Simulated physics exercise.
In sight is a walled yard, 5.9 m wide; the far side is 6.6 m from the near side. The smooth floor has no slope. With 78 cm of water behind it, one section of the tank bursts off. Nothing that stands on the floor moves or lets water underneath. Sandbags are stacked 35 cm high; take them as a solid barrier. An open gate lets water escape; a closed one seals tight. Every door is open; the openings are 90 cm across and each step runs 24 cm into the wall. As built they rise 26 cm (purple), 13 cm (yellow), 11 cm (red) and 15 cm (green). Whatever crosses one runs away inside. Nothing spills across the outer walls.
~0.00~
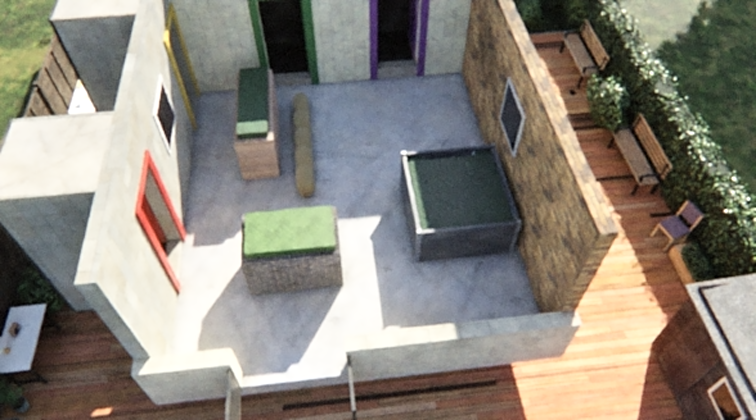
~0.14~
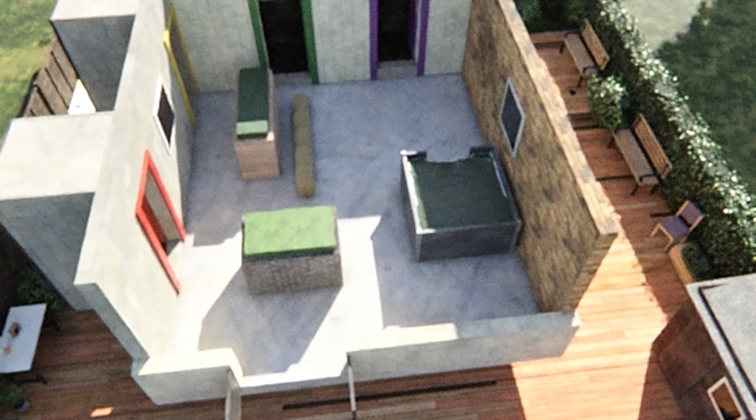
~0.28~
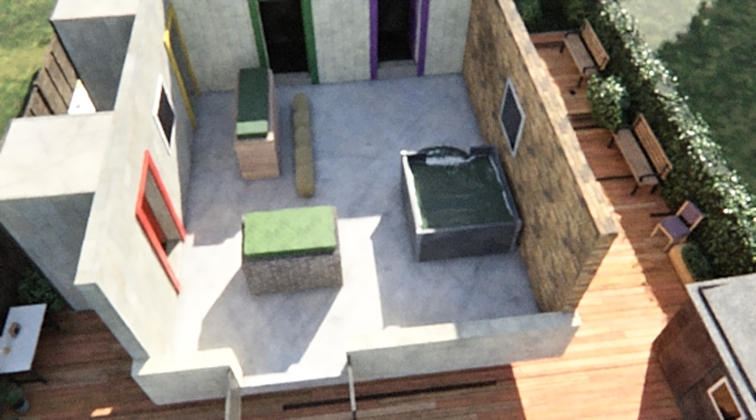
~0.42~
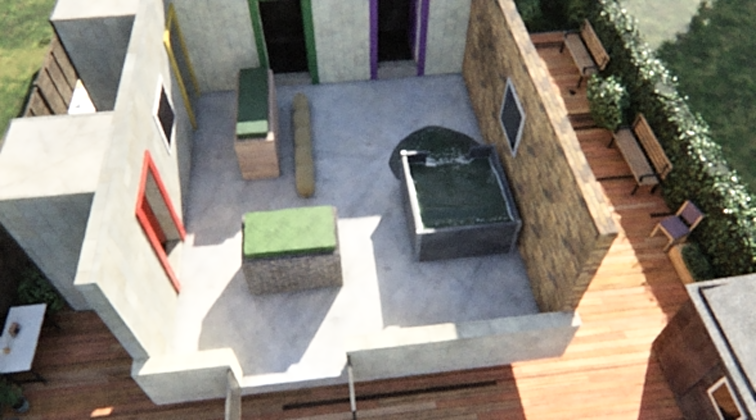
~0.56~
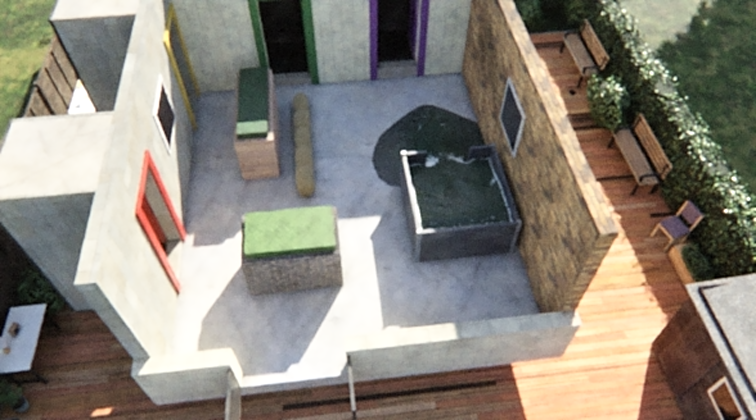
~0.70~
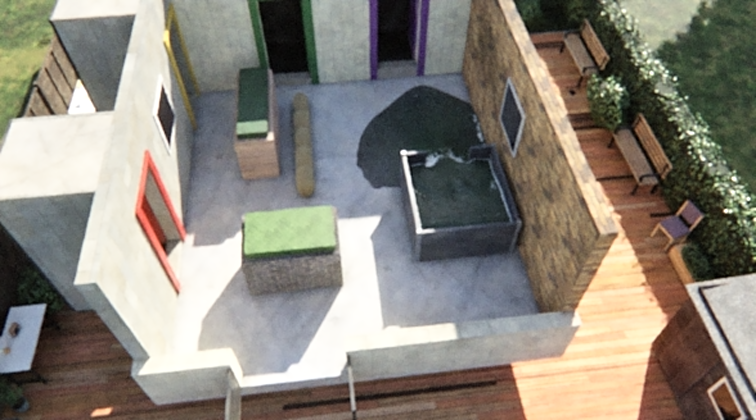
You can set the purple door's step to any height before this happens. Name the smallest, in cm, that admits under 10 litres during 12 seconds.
At least 25 cm or so.
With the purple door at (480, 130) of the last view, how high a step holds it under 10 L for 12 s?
Roughly 16 cm.
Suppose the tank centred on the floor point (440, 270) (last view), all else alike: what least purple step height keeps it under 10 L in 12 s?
Some 19 cm.
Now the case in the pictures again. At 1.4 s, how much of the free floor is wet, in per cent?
Some 25 per cent of it.
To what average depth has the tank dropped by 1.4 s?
Some 47 cm.
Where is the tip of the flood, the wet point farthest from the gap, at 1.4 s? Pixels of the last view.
At about (330, 85).
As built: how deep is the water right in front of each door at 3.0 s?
Depths in cm: Purple 18, yellow 17, red 0, green 15.
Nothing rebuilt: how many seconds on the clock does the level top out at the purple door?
Around 2.0 s.
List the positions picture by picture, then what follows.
The tank at (458, 189) is whole and still, 78 cm deep; the purple door at (398, 40) is dry, in the first picture.
Water pours out on the far side and has run 0.3 m, to a hidden place; about 12 cm deep outside, 78 cm at the back, in the second picture.
The front is at a hidden place, 0.8 m from the gap on the far side; 0.8 m2 of floor is wet, 78 cm left at the back, in the third picture.
Water pours out on the far side and has run 1.5 m, to (430, 128); about 8 cm deep outside, 72 cm at the back, in the fourth picture.
The gap is on the far side, the front 2.1 m out at (420, 109); the back of the tank holds 65 cm, in the fifth picture.
The gap is on the far side, the front 2.7 m out at (418, 89); the back of the tank holds 66 cm; the purple door at (398, 40), 3.2 m from the gap, is still 0.6 m from the nearest water, in the sixth picture.
After 1.4 s water covers 25 % of the floor, deepest (48 cm) near (457, 75); 27 cm at the purple door, 0 litres in over its 26 cm step.
After 3.0 s water covers 35 % of the floor, deepest (28 cm) near (315, 108); 18 cm at the purple door, 6 litres in over its 26 cm step.
After 12.0 s water covers 95 % of the floor, deepest (8 cm) near (359, 358); 6 cm at the purple door, 6 litres in over its 26 cm step.
At the purple door as built, the water arrived by 0.9 s and peaked near 32 cm at 2.0 s.
Run again over the same 12 s with other heights there, 24 litres in over 22 cm, 1 litre over 29.5 cm. The limit of 10 litres is kept from about 25 cm up.
